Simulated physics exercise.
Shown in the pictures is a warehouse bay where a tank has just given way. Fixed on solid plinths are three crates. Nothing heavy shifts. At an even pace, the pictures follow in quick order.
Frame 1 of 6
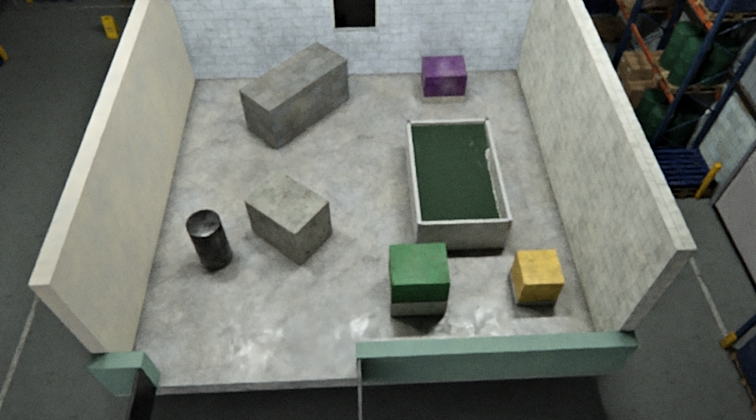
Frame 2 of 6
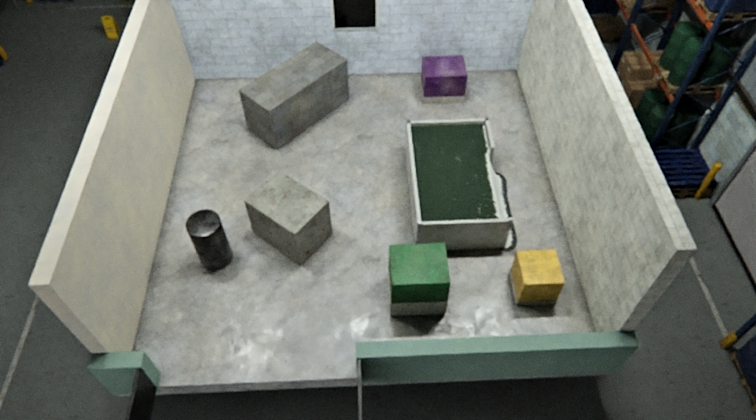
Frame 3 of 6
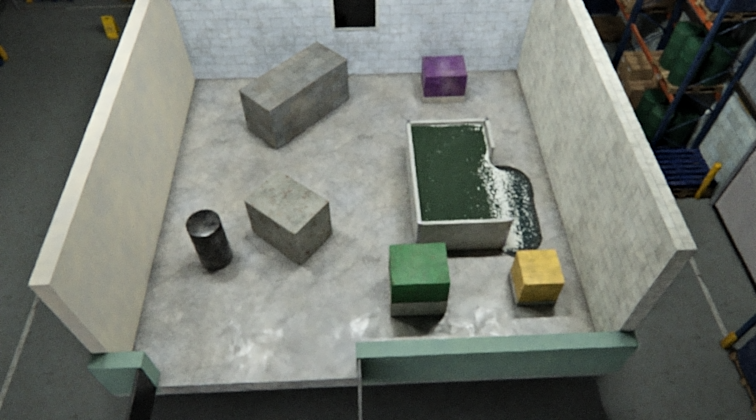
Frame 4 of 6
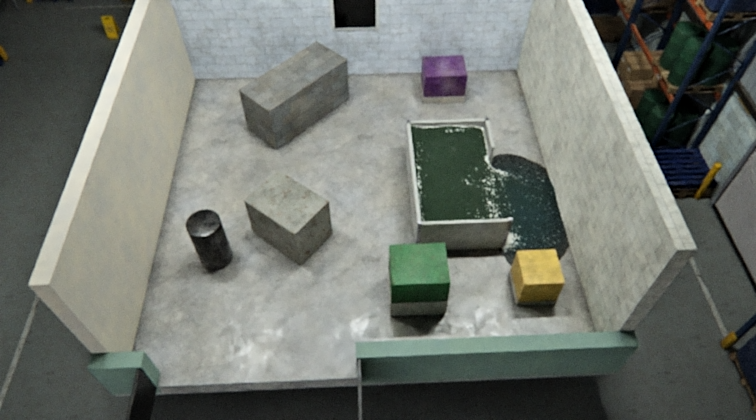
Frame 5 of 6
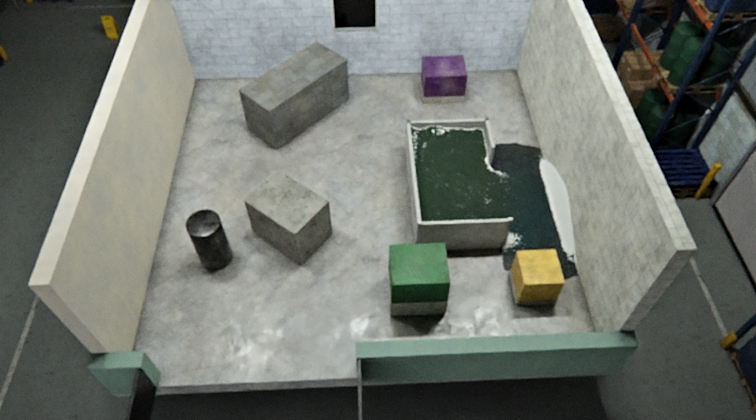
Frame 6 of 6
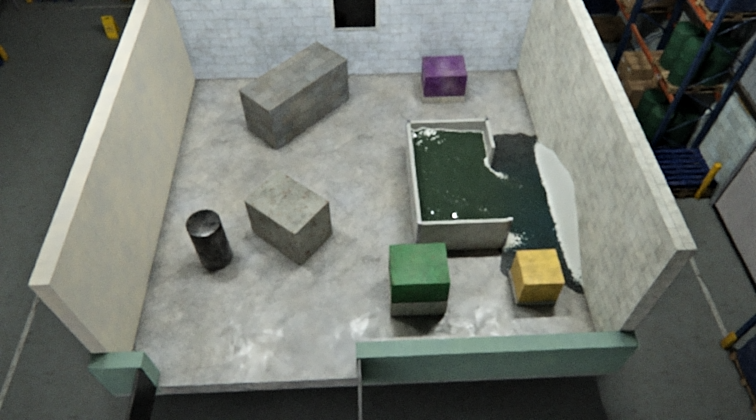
Dark green water broke out through the right side of a tank in a warehouse bay, spread across the floor toward the right wall, and ran down around the yellow block.
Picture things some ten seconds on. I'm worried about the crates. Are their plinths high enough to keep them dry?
Well, the purple crate will get wet, the yellow crate will get wet, the green crate will stay dry.
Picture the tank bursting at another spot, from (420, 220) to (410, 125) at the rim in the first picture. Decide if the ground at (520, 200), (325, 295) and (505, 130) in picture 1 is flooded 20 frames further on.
Spared, then sodden, then spared.
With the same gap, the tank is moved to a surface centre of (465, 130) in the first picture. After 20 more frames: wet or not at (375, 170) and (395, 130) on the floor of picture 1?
The first spot is not reached, while the second is not reached.
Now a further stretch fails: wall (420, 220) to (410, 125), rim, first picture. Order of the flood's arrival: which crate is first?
That would be the green one.
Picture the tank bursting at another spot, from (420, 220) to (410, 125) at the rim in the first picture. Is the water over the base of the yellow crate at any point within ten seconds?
The yellow crate is not overtopped.
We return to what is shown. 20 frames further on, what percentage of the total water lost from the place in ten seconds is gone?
My reading is near 0 per cent.
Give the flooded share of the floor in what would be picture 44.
Around 70 percent of it.
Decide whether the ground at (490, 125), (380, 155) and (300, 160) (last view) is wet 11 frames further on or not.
Status per point, in sequence: Waterlogged, then unwetted, then unwetted.
A moment on, water covers 15 % of the floor; the purple crate not reached, the yellow crate water round its plinth, the green crate not reached.
Next, water covers 25 % of the floor; the purple crate water round its plinth, the yellow crate water round its plinth, the green crate water round its plinth.
Then, water covers 50 % of the floor; the purple crate water round its plinth, the yellow crate water round its plinth, the green crate water round its plinth.
Later, water covers 70 % of the floor; the purple crate water round its plinth, the yellow crate water round its plinth, the green crate water round its plinth.
In the end, water covers 95 % of the floor; the purple crate was topped, the yellow crate was topped, the green crate stayed above the water.
